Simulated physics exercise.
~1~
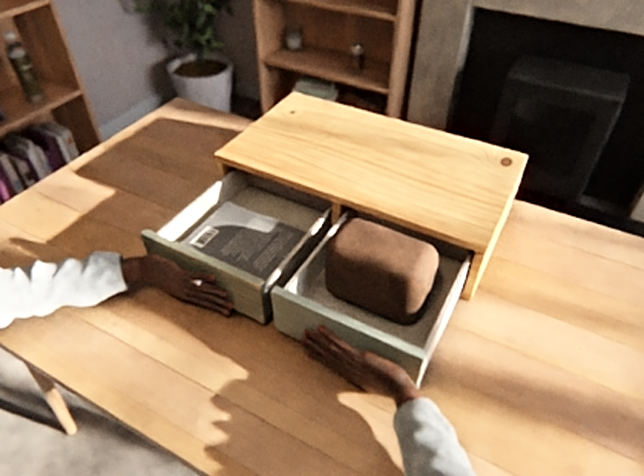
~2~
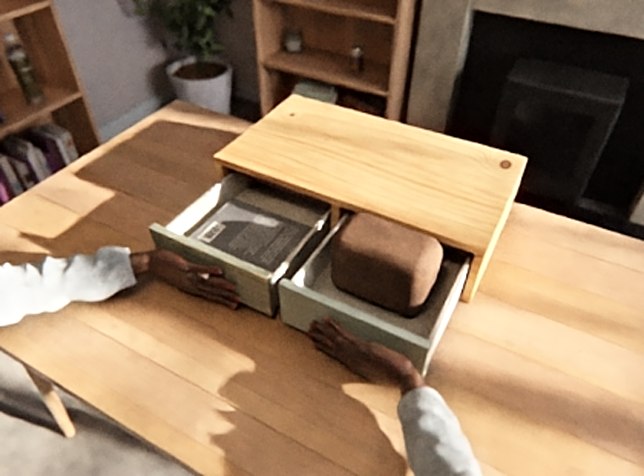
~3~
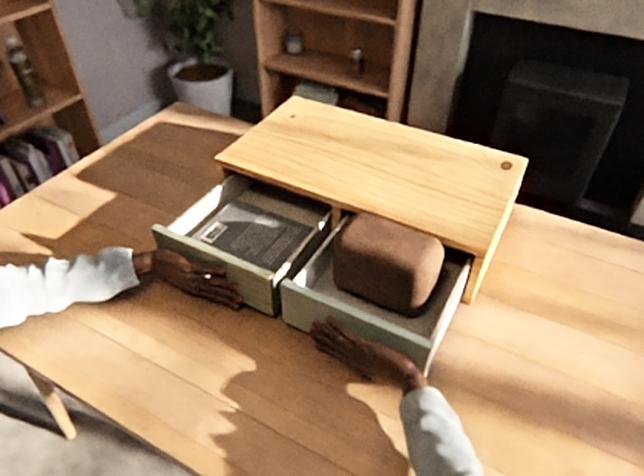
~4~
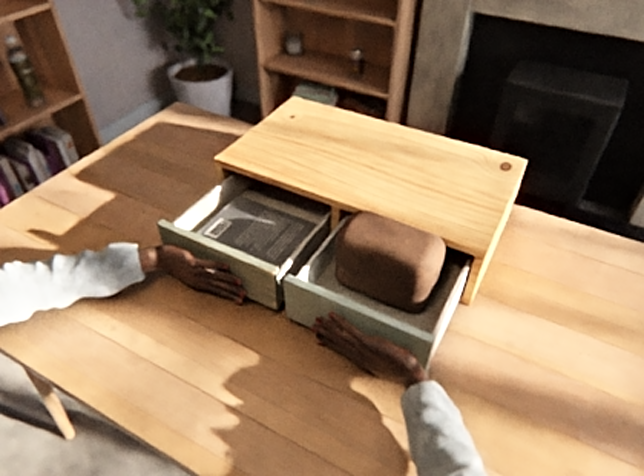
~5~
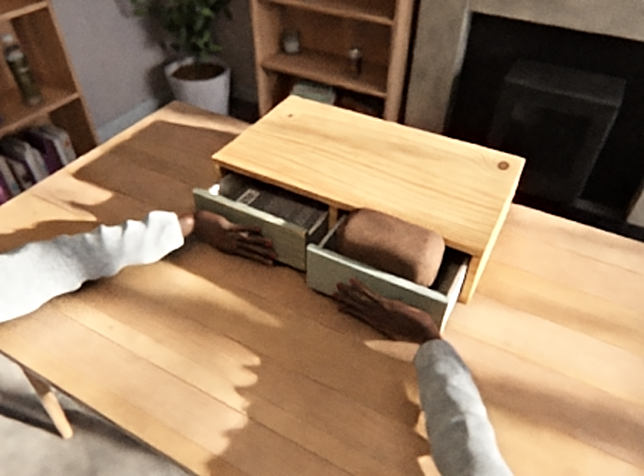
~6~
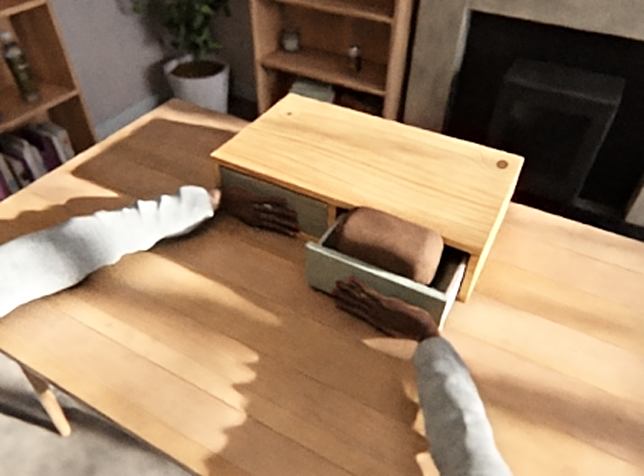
On a wooden table in a room with shelves, two hands pushed the open drawers of a small chest inward together, until the left one, holding a grey book, closed fully while the right one, with a brown loaf inside, stayed partly open.
